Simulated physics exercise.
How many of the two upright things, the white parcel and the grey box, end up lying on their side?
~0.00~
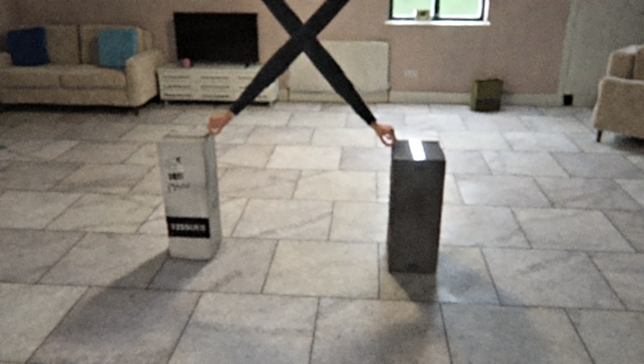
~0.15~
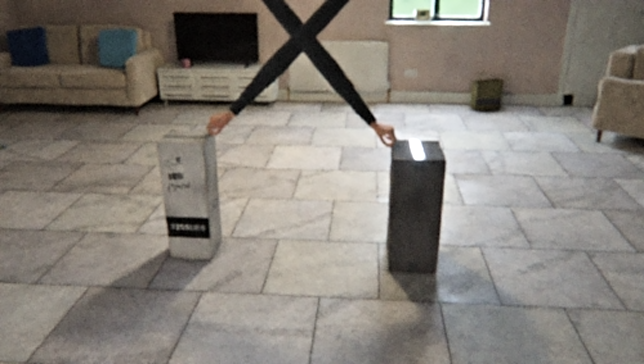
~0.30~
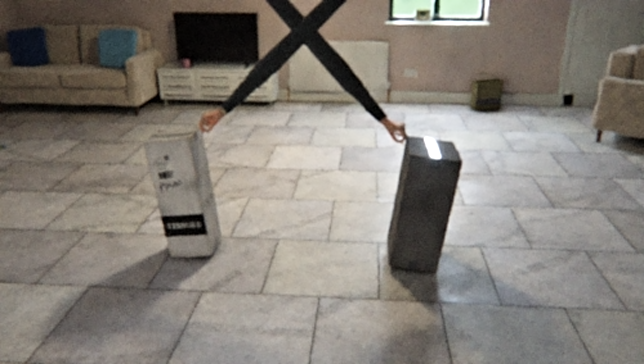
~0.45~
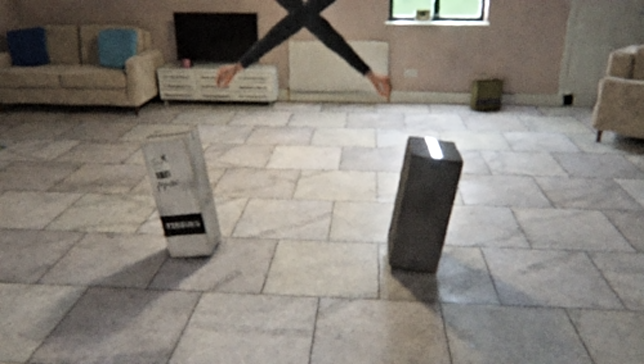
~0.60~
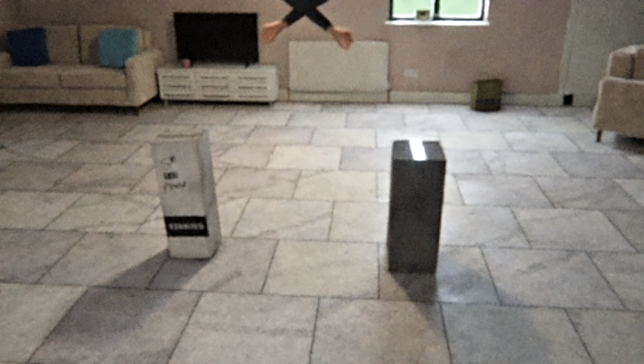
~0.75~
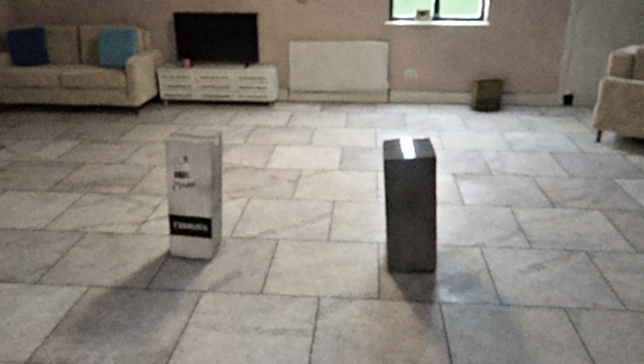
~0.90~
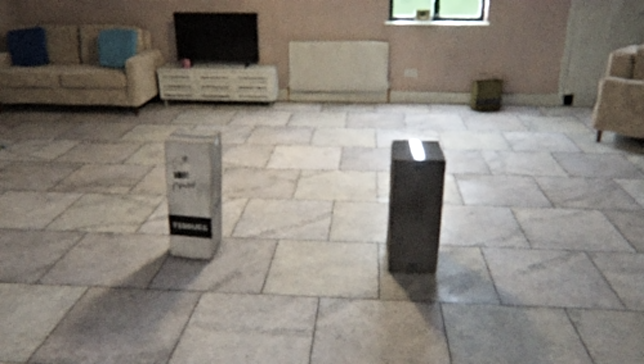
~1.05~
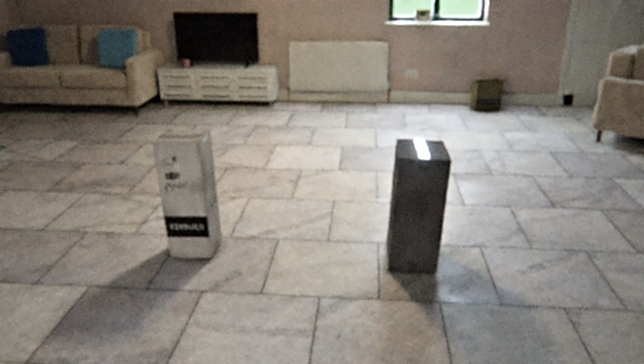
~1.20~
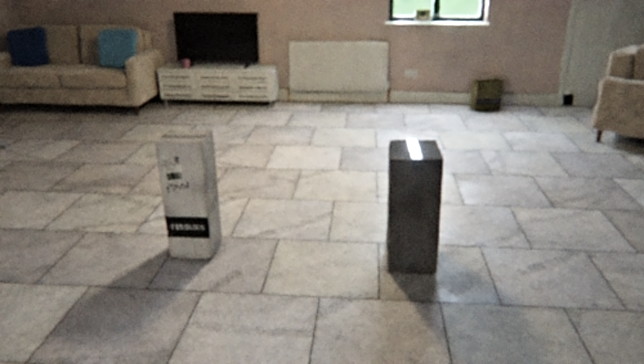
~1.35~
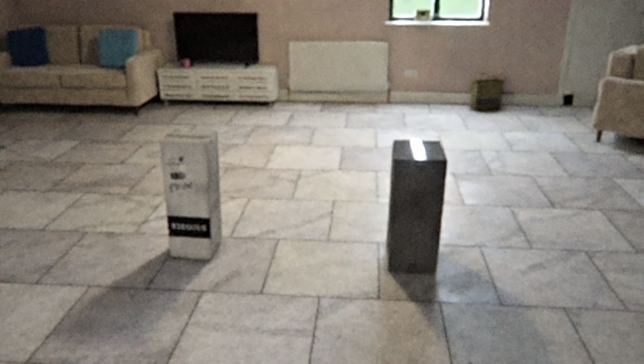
None of them do. The white parcel and the grey box are both standing upright on the tiled floor at the end.
